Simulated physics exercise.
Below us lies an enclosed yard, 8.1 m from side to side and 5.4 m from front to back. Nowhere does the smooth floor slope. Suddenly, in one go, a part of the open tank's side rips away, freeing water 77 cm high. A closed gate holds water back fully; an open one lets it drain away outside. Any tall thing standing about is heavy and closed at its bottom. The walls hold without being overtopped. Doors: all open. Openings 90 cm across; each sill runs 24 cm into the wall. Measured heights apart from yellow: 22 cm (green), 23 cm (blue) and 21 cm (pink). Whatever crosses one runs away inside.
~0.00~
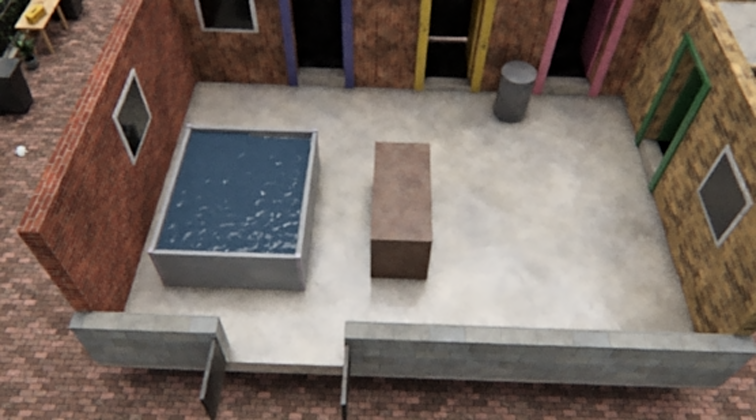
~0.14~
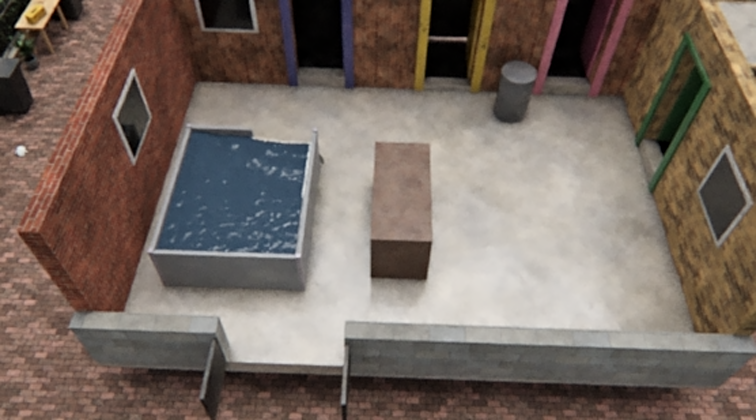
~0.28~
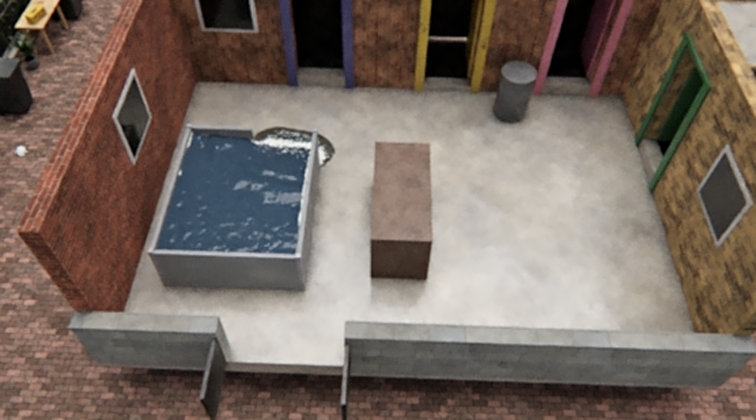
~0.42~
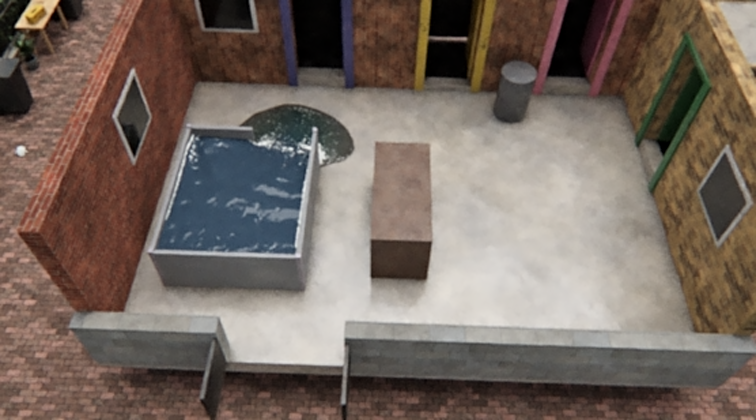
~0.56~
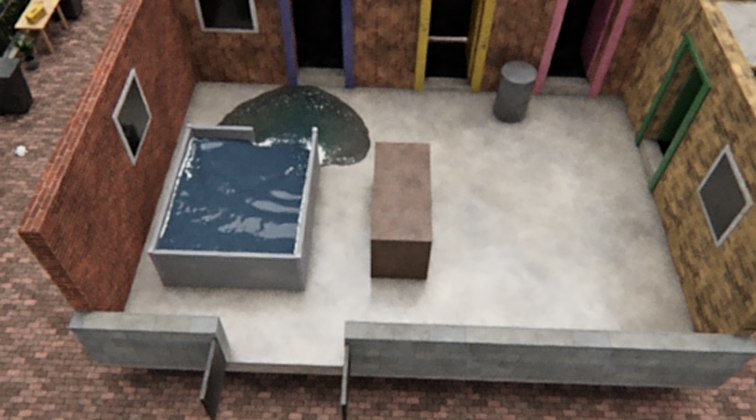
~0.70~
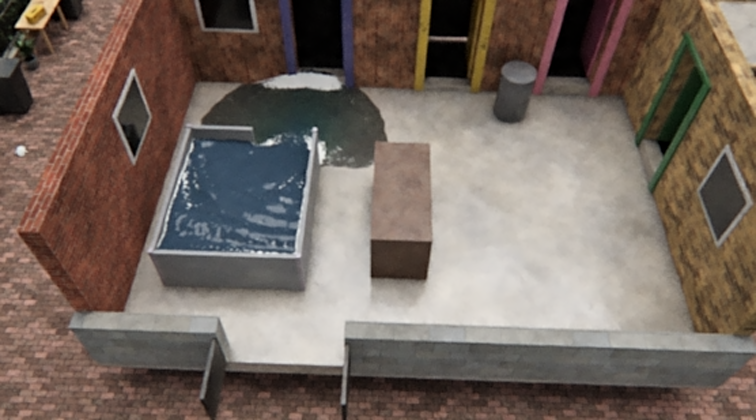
A square open tank of dark blue water stands at the left of a walled yard with a pale smooth floor, seen from high above. A brown block sits in the middle, a grey bin near the back wall, and purple, yellow, pink and green doorways line the back and right. Part of the tank's far side gives way, and water pours out, spreading in a dark, widening pool toward the back wall and the block, while the camera stays still.
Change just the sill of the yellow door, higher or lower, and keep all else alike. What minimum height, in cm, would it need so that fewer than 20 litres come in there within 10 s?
About 9 cm.
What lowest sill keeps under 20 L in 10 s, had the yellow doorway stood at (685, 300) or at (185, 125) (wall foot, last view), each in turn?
Minimums: Roughly 9.5 cm and 13.5 cm.
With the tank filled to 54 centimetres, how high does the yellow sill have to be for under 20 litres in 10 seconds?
Then a height close to 5.5 cm.
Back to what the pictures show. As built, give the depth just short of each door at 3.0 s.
In cm - green: 0, blue: 31, yellow: 12, pink: 6.
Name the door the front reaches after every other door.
Green.
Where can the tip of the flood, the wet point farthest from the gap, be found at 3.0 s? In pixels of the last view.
(616, 101).
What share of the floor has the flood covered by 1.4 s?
Near 20 per cent of the open floor.
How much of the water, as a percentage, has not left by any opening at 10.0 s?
Share still there: Approx. 94 percent.
After 1.4 s water covers 20 % of the floor, deepest (45 cm) near (289, 162); 5 cm at the yellow door, 0 litres in over its 10 cm sill.
After 3.0 s water covers 40 % of the floor, deepest (33 cm) near (195, 88); 12 cm at the yellow door, 5 litres in over its 10 cm sill.
After 10.0 s water covers 90 % of the floor, deepest (16 cm) near (404, 284); 8 cm at the yellow door, 13 litres in over its 10 cm sill.
At the yellow door as built, the water arrived by 1.4 s and peaked near 14 cm at 1.8 s.
Run again over the same 10 s with other heights there, 33 litres in over 7.5 cm, 13 litres over 10 cm. The limit of 20 litres is kept from about 9 cm up.
